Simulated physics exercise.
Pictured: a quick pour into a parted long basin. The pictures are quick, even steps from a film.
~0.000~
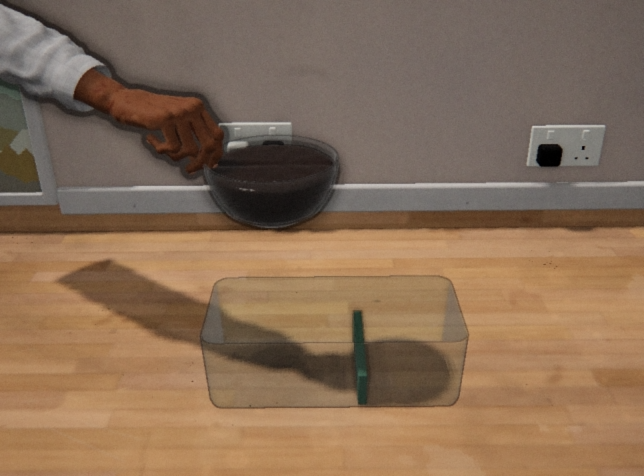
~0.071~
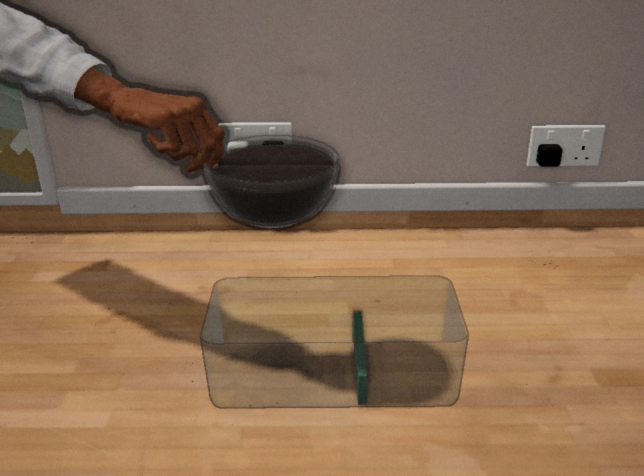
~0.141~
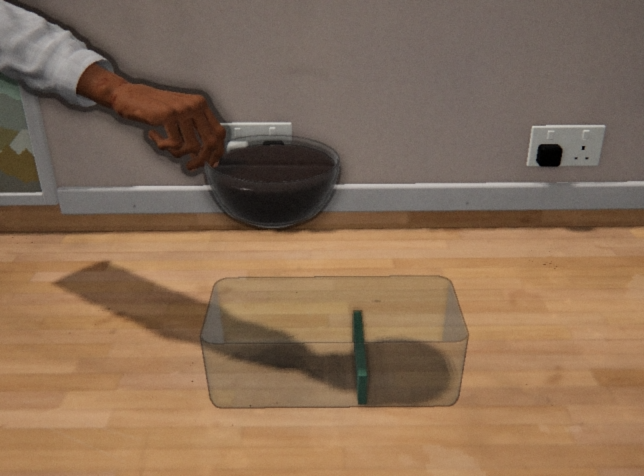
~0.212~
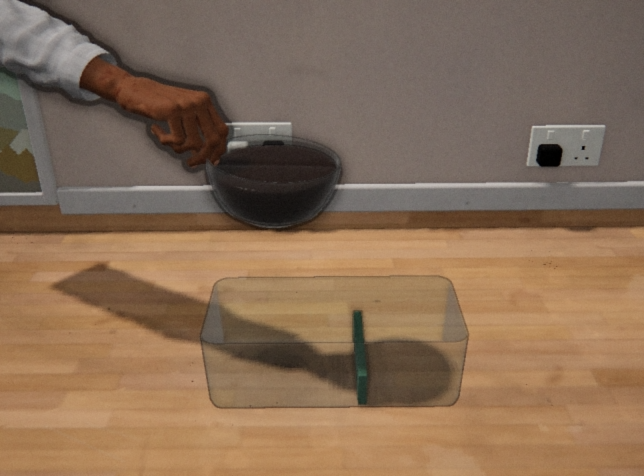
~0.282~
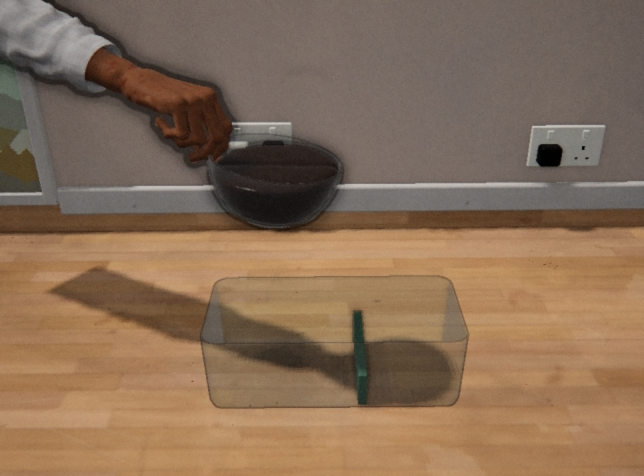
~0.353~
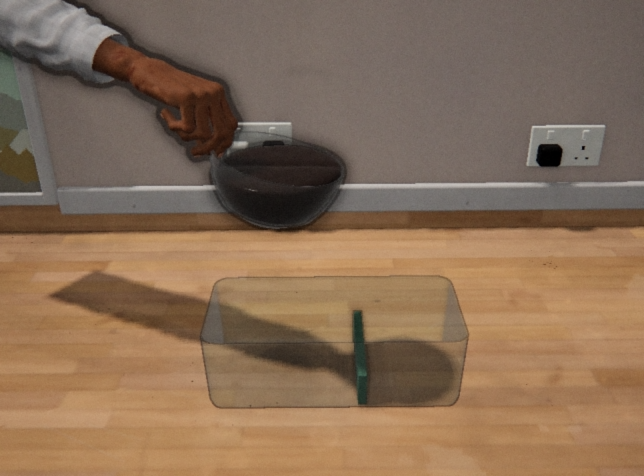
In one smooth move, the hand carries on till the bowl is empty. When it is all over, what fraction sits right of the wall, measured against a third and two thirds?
The right side of the wall holds a large share, beyond two thirds.
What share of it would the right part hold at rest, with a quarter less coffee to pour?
About 80 percent.
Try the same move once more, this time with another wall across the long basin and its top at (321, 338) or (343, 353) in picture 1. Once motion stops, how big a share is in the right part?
Record: Case 1 near 95 %, case 2 near 85 %.
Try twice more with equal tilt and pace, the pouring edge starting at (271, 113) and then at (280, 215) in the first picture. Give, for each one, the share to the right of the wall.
35 and 0 per cent.
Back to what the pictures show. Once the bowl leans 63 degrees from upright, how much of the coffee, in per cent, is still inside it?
Still holding around 40 %, give or take.
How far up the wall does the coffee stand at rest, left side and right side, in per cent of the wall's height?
Once it is still, the left part shows 10 per cent and the right part 80.
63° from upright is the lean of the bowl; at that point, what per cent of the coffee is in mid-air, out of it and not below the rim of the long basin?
Some 35 per cent, I'd say.
A moment on, the bowl is tipped part way and 41 per cent is still to pour, 1 is left of the wall and 22 right of it.
Next, the bowl is tipped on its side and 2 per cent is still to pour, 7 is left of the wall and 82 right of it.
Then the bowl is tipped right over and 0 per cent is still to pour, 15 is left of the wall and 84 right of it.
Later the bowl is tipped right over and 0 per cent is still to pour, 15 is left of the wall and 84 right of it.
At rest 15 per cent lies left of the wall, 84 right of it and 1 outside.
